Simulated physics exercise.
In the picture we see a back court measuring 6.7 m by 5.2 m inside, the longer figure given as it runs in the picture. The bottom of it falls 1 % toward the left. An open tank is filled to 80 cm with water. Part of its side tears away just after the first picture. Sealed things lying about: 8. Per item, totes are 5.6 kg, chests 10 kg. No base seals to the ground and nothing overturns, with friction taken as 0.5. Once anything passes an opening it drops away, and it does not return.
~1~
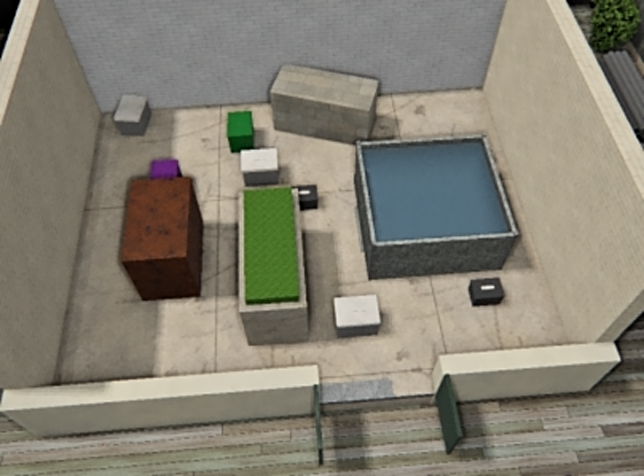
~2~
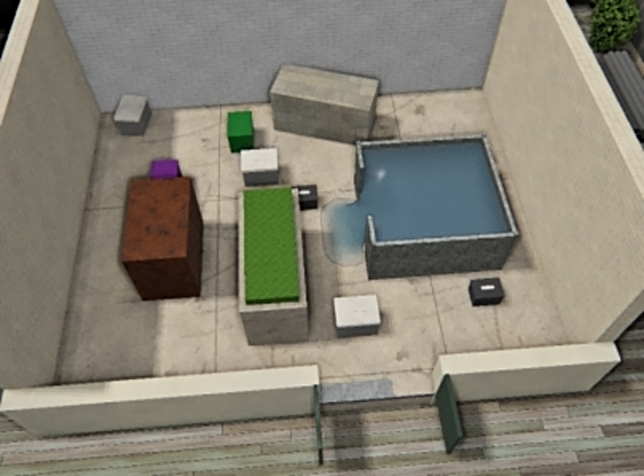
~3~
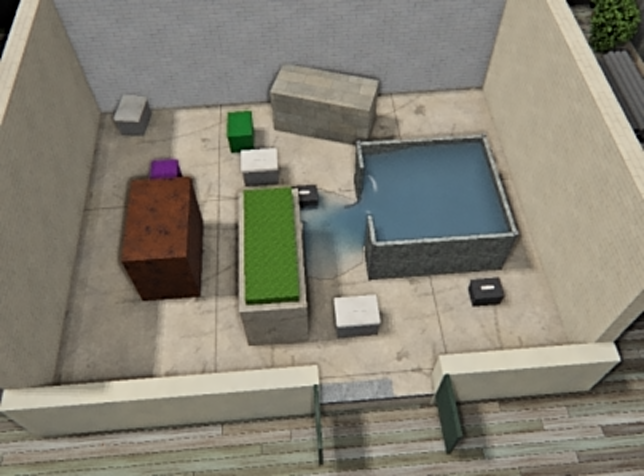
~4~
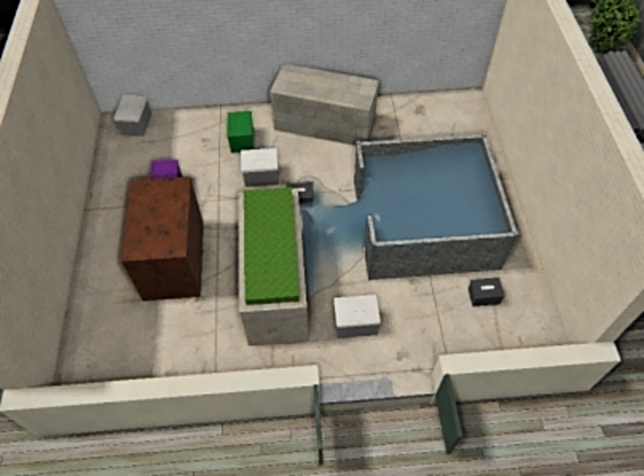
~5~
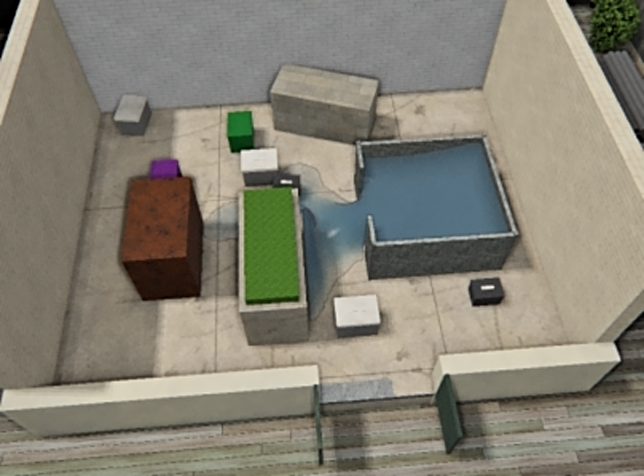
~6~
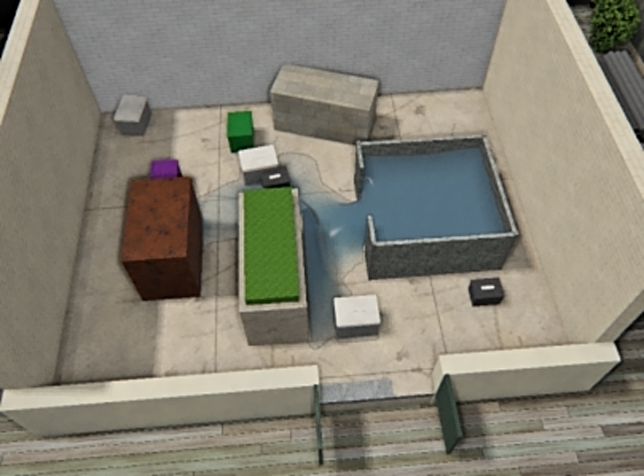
The clip shows a walled court with an open water tank whose left side breaks open, letting water spread across the floor around a grass-topped planter, while a small dark box beside the planter shifts slightly toward a white box.
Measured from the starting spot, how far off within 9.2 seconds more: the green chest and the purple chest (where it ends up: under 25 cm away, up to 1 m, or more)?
First the green chest: It winds up far off; then the purple chest: It winds up far off.
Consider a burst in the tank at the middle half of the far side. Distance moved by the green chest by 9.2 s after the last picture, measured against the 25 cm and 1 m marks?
Result: The green chest goes a long way.
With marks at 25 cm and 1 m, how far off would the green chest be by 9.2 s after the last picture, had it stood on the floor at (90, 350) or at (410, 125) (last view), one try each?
Order of tries: It is flushed away; it keeps its spot.
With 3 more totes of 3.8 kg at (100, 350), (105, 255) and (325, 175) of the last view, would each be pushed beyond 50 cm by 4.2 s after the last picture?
One by one: Below the mark, beyond the mark, below the mark.
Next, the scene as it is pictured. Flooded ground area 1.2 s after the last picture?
The covered patch comes to about 19 m2.
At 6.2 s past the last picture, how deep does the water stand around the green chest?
About 9 cm.
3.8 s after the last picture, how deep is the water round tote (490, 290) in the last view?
2 cm.
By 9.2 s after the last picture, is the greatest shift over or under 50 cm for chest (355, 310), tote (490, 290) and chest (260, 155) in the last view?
In sequence - crossed the line; stayed below the line; crossed the line.
Then, 1.2 s after the last picture the green chest is near (217, 97), 0.7 m from its start, afloat; the purple chest is near (91, 170), 1.1 m from its start, afloat; 1 of 8 are out; 4 afloat.
Then, 3.8 s after the last picture the green chest is near (147, 121), 1.5 m from its start, afloat; the purple chest is near (83, 256), 1.7 m from its start, afloat; 1 of 8 are out; 5 afloat.
Then, 6.2 s after the last picture the green chest is near (132, 143), 1.7 m from its start, afloat; the purple chest is near (86, 365), 3.1 m from its start, afloat; 1 of 8 are out; 5 afloat.
Then, 9.2 s after the last picture the green chest is near (101, 246), 2.9 m from its start, afloat; the purple chest is near (177, 364), 3.1 m from its start, afloat; 1 of 8 are out; 5 afloat.
